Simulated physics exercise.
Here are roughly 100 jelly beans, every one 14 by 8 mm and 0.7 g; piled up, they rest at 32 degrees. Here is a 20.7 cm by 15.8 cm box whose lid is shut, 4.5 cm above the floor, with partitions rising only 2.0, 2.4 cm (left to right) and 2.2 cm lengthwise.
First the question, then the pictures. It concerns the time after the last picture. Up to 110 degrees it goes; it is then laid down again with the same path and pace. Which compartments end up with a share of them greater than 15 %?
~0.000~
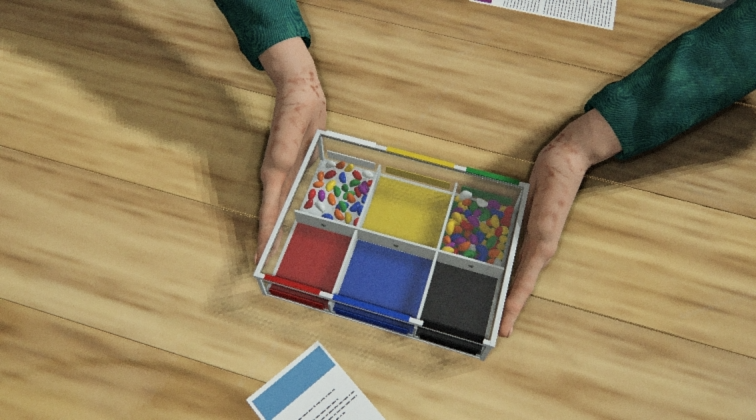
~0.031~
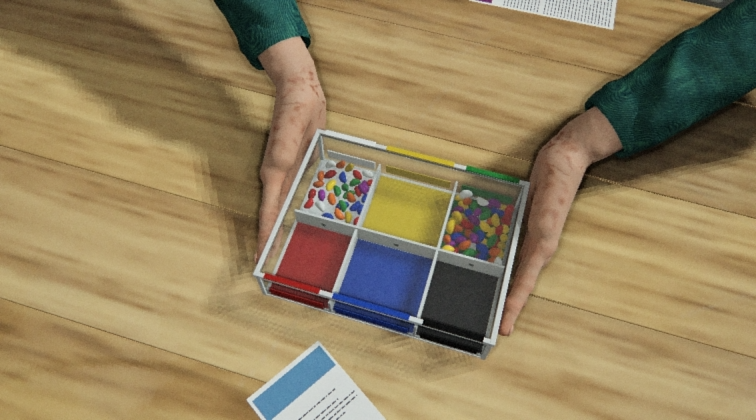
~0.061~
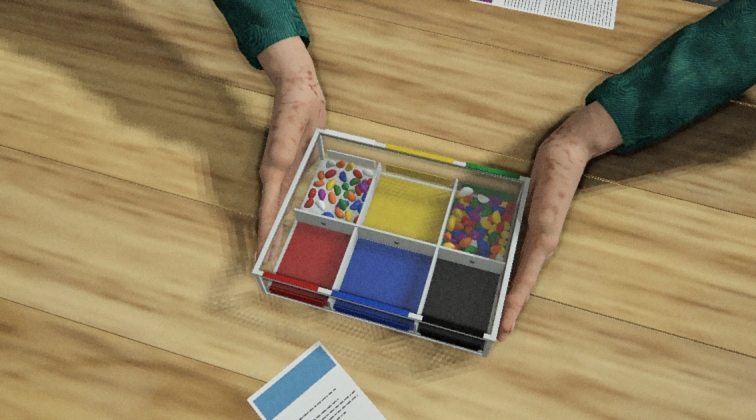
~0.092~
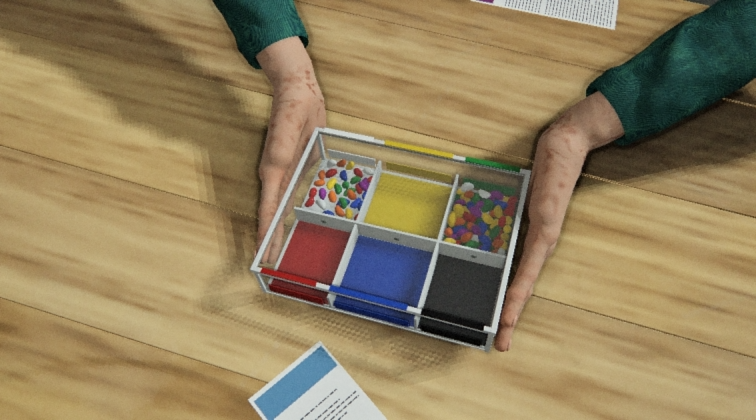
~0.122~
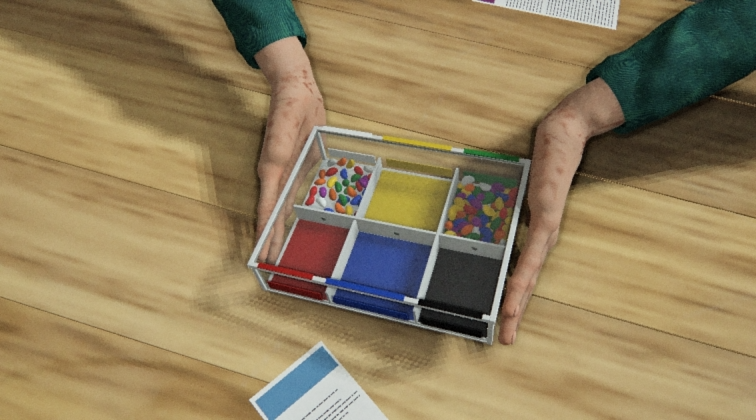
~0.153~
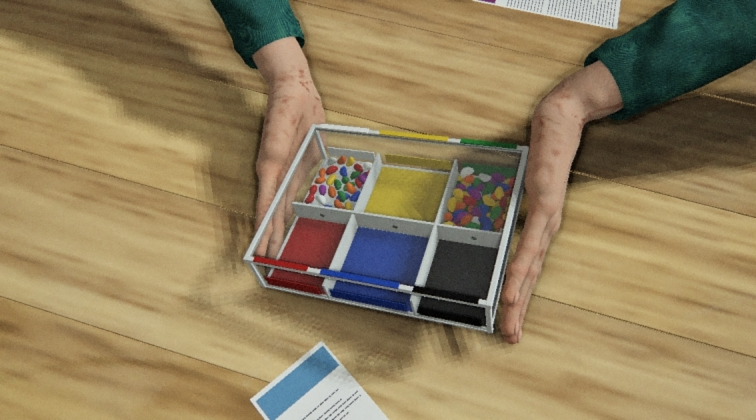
Red compartment: Not greater. Blue compartment: Not greater. Green compartment: Not greater. Yellow compartment: Not greater. White compartment: Greater. Black compartment: Not greater.
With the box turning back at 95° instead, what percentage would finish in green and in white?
You'd see green with 10 % and white with 80 %.
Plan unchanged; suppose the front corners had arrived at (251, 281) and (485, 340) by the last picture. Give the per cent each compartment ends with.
Red 70, blue 25, green 0, yellow 0, white 10, black 0.
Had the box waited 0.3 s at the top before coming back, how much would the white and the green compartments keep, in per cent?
Then white keeps 95% and green keeps 0%.
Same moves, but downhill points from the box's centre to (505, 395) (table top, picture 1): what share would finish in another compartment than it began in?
I'd estimate about 75 %.
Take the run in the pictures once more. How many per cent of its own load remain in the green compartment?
I'd put it at roughly 10 per cent.
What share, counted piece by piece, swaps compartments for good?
60 per cent, roughly.
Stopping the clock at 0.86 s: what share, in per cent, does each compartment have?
Red = 0, blue = 0, green = 25, yellow = 25, white = 50, black = 0 (per cent).
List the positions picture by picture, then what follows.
In the first frame, box tilt 0 degrees, front corners at (259, 274) and (490, 342); green 65 %, white 35 %.
In the second frame, box tilt 1 degrees, front corners at (259, 273) and (490, 340).
In the third frame, box tilt 2 degrees, front corners at (258, 271) and (491, 336).
In the fourth frame, box tilt 5 degrees, front corners at (256, 268) and (491, 329), lowest corner left back.
In the fifth frame, box tilt 9 degrees, front corners at (254, 263) and (490, 317), lowest corner left back.
In the sixth frame, box tilt 14 degrees, front corners at (250, 258) and (487, 302), lowest corner left back; green 65 %, white 35 %. Its pace works out near 150 degrees a second.
Then, at 0.86 s, tilt 110 degrees; green 25 %, yellow 25 %, white 50 %.
After 1.33 s, tilt 49 degrees; green 5 %, yellow 5 %, white 85 %.
After 1.87 s, tilt 0 degrees; green 5 %, yellow 5 %, white 85 %.
In the end, at 2.4 s, red 0 %, blue 0 %, green 5 %, yellow 5 %, white 85 %, black 0 %.
